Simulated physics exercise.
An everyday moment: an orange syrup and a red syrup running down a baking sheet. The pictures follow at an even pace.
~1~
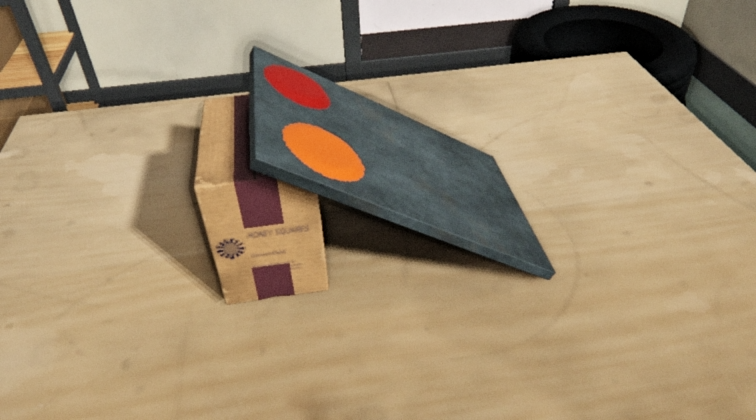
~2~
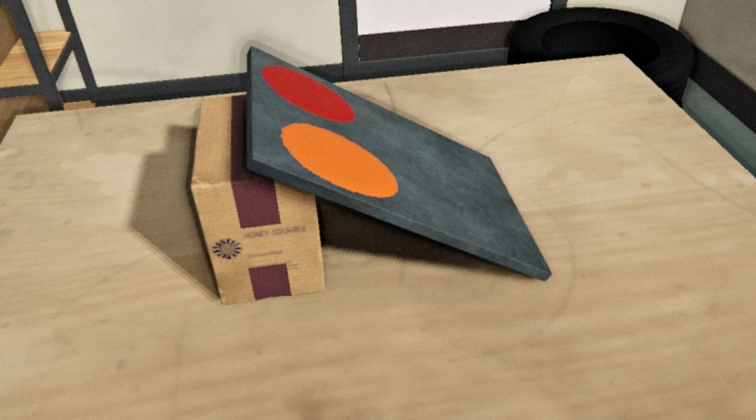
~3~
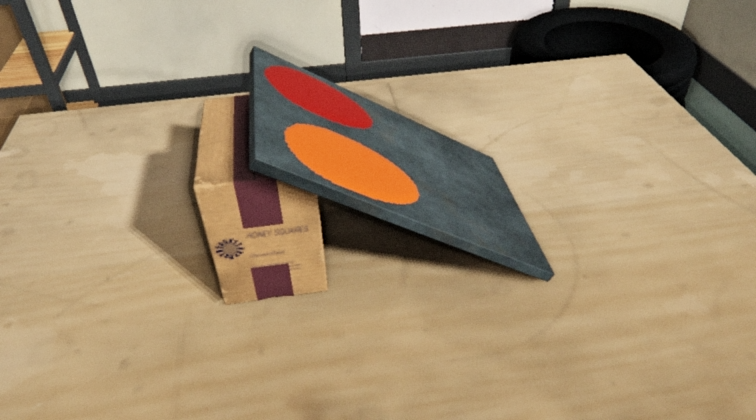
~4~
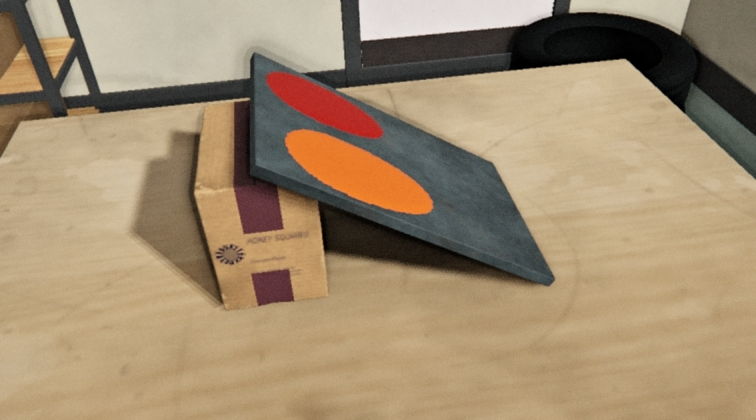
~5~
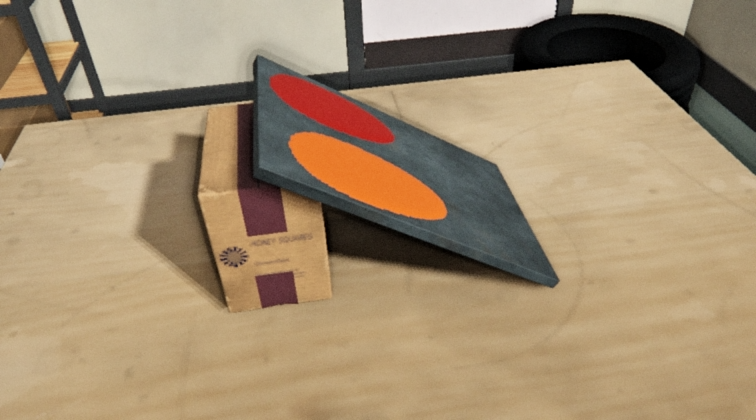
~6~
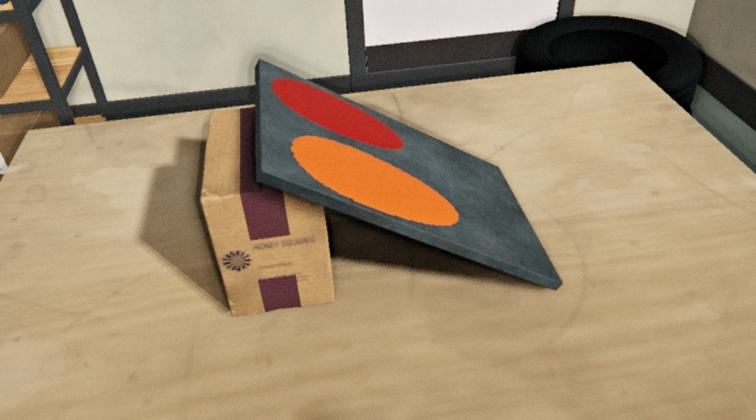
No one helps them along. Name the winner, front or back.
The front one gets there first.
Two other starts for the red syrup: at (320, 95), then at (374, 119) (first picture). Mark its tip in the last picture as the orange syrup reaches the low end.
First near (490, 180), then near (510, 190).
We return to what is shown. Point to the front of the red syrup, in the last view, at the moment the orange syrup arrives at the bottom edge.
Close to (472, 171).
Soon after, the orange syrup is three quarters of the way down; the red syrup is three quarters of the way down.
Later, the orange syrup is close to the edge; the red syrup is three quarters of the way down.
In the end, the orange syrup is at the low edge; the red syrup is three quarters of the way down.
